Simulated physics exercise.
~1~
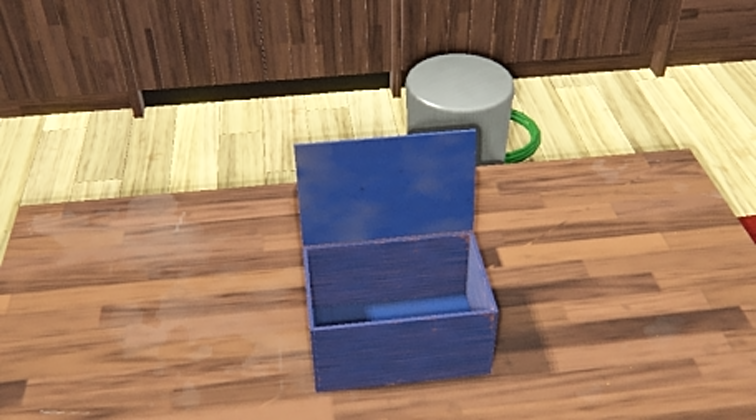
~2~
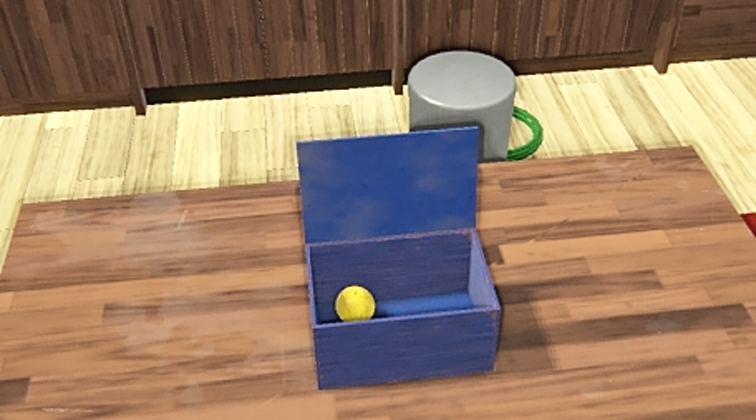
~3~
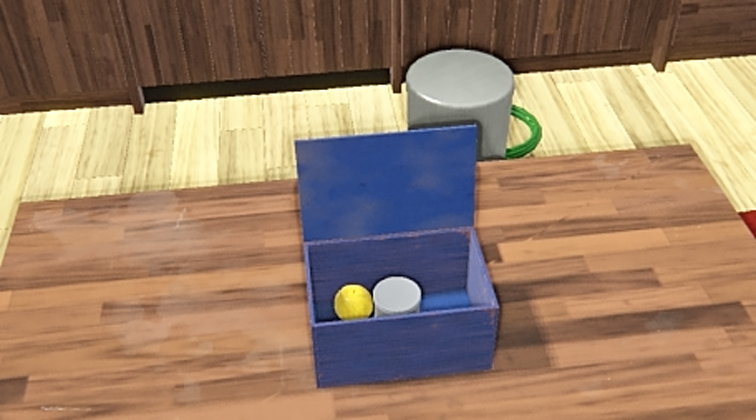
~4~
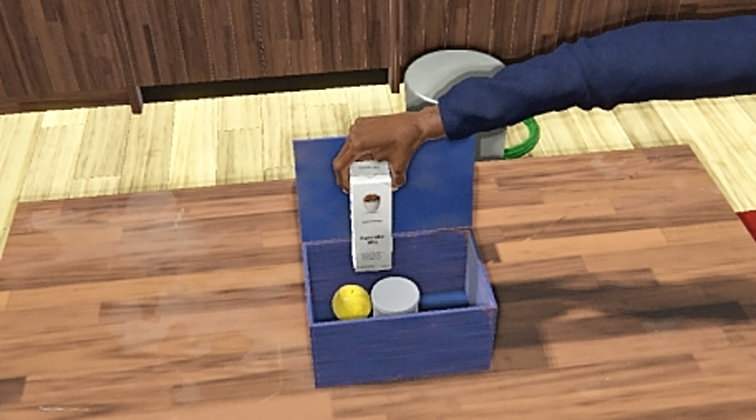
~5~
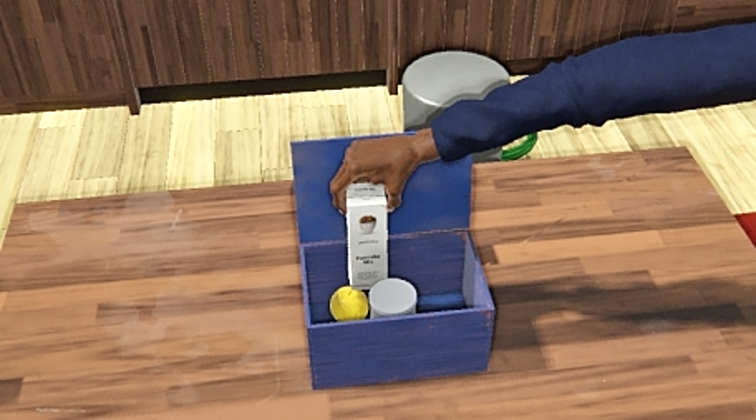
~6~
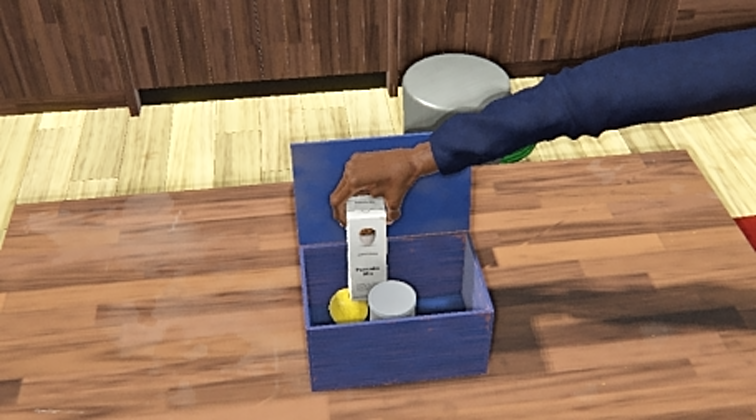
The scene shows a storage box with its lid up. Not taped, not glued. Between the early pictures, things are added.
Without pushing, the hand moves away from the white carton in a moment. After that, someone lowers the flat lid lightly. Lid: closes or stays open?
Most likely the lid comes to rest on the rim.
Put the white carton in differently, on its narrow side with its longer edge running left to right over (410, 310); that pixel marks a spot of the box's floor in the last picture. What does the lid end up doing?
Packed like that, it goes down completely.
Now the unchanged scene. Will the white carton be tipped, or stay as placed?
Observation: The white carton tilts over.
Then, 0.40 s after the last picture, white carton on its side near (405, 299); yellow apple rolled a little.
Then, 1.20 s after the last picture, lid starting down; white carton on its side near (415, 305); yellow apple rolled a little.
Then, 1.70 s after the last picture, lid 45° above the rim; white carton on its side near (415, 305); yellow apple rolled a little.
Then, 1.90 s after the last picture, lid 18° above the rim; white carton on its side near (415, 305); yellow apple rolled a little.
At rest, lid shut; tipped over in the box, white carton; the other 2 in place. Seen from the same camera at the end, white carton near (415, 305).
